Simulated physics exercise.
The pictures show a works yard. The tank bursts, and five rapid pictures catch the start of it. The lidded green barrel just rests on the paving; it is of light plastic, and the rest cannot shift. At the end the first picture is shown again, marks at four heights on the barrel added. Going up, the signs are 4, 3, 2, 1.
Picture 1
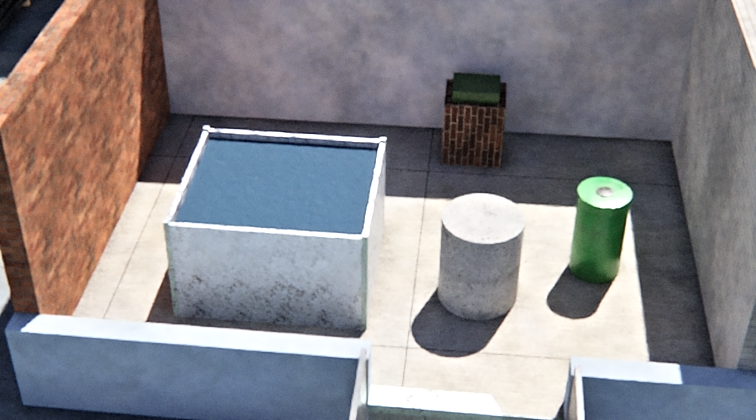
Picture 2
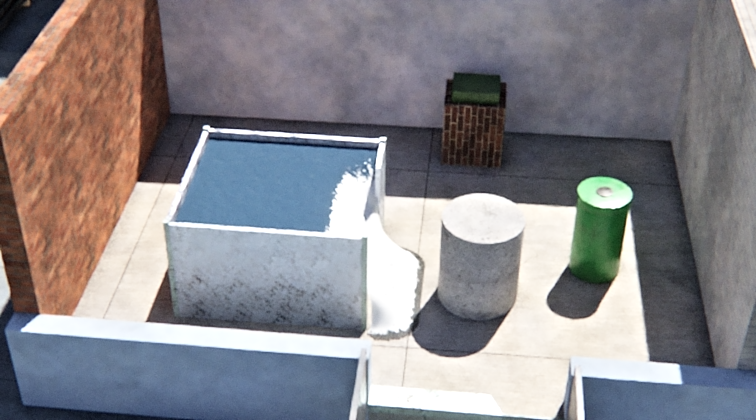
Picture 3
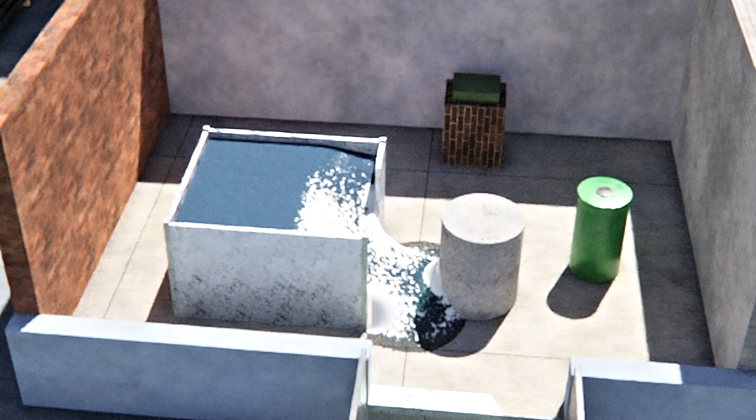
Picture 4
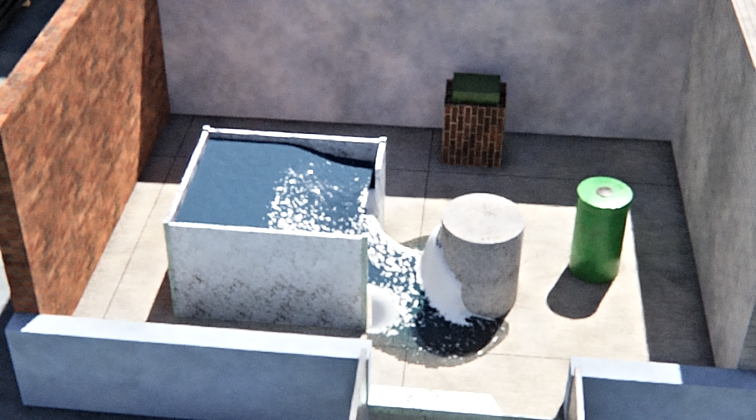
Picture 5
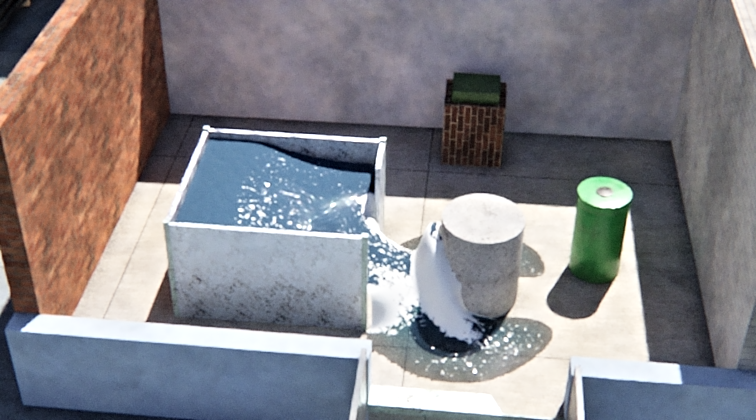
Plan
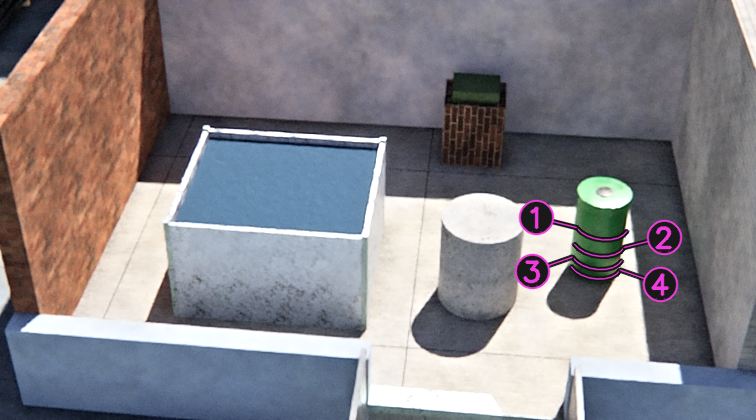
A walled works yard with one brick wall on the left is seen from above by a still camera. A pale open-topped tank of dark water stands on the left, a grey concrete cylinder right of centre, a green barrel further right and a brick block behind. White, foaming water pours from the tank's right side, strikes the cylinder's base and spreads around its front, while the tank's surface churns and dips.
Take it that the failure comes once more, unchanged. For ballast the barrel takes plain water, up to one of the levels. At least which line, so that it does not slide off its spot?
Use mark 3.
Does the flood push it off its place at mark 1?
No, not at all.
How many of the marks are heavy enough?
Three.
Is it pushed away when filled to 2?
No, not at all.
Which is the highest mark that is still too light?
Mark 4.
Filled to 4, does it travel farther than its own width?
Yes.
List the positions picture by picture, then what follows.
Lid of the green barrel at (606, 192); tank full, its middle at (281, 187); open gate at (470, 352), in the first frame.
In the second frame, 2 % of the ground wet, in view closest to the barrel at (408, 269).
In the third frame, 5 % of the ground wet, in view closest to the barrel at (449, 317).
In the fourth frame, 7 % of the ground wet, in view closest to the barrel at (496, 322).
Lid of the green barrel at (606, 192); 11 % of the ground wet, in view closest to the barrel at (523, 324), in the fifth frame.
On the marked copy, 1 at (602, 239); 2 at (600, 256); 3 at (597, 269); 4 at (596, 279); from the bottom up 4, 3, 2, 1.
For mark 1, it does not move.
For mark 2, it does not move.
For mark 3, it does not move.
For mark 4, it is pushed about 3 times its own width away.
